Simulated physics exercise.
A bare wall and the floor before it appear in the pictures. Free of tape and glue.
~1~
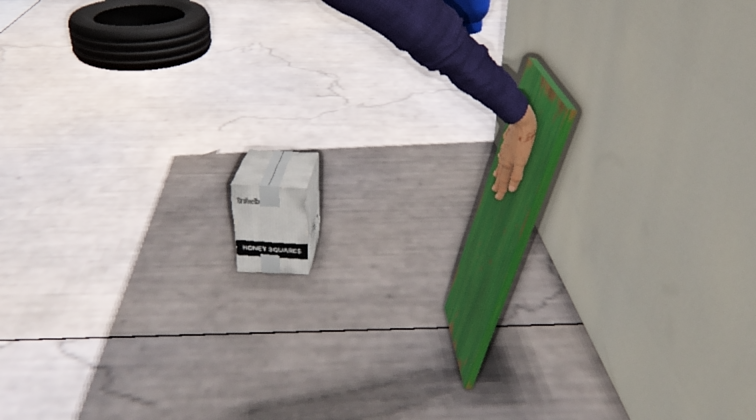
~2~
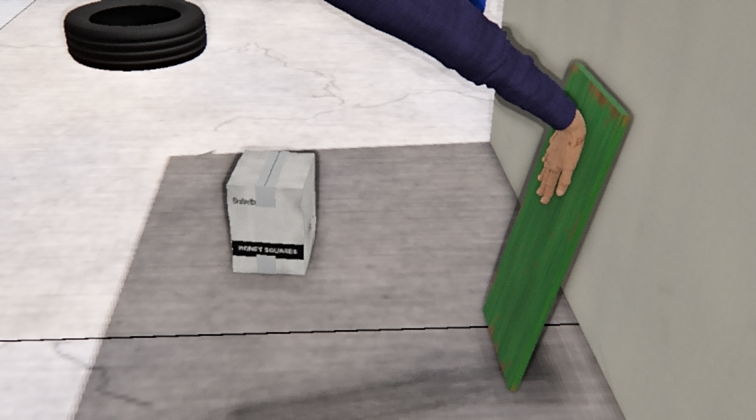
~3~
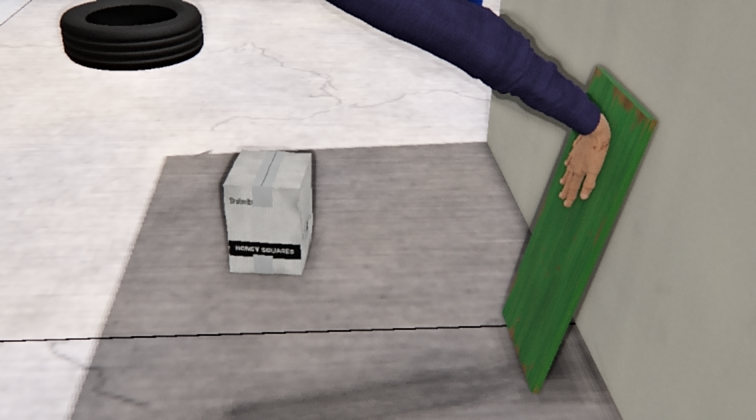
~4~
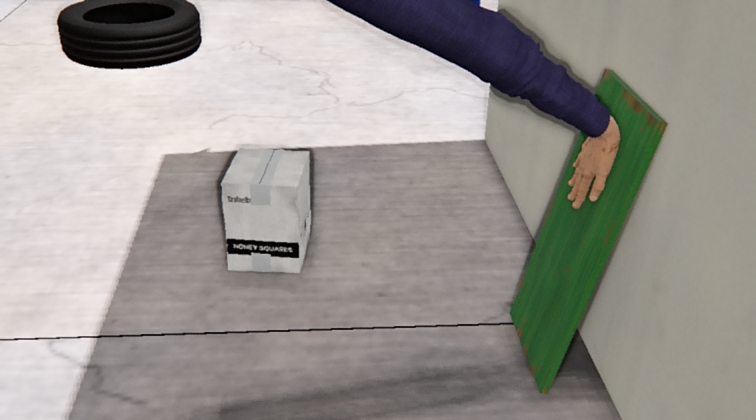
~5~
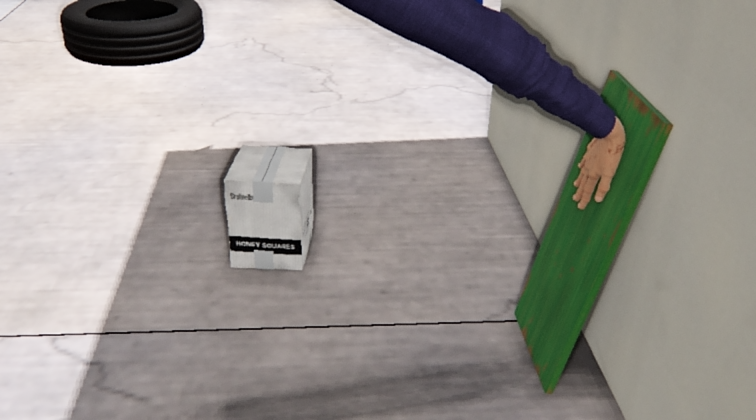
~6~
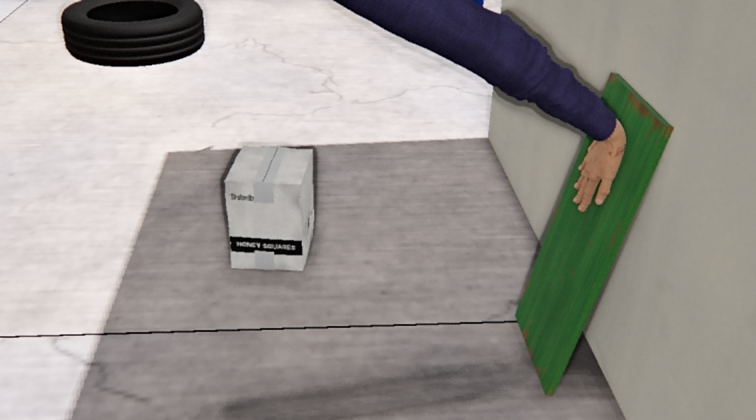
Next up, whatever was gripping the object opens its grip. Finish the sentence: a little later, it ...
A little later, it is still propped there.
Then, 0.20 s after the last picture, nothing has stirred.
Then, 0.50 s after the last picture, green board resting near (581, 237).
At rest, both in place. Seen from the same camera at the end, green board near (581, 237). The board remains leaning.
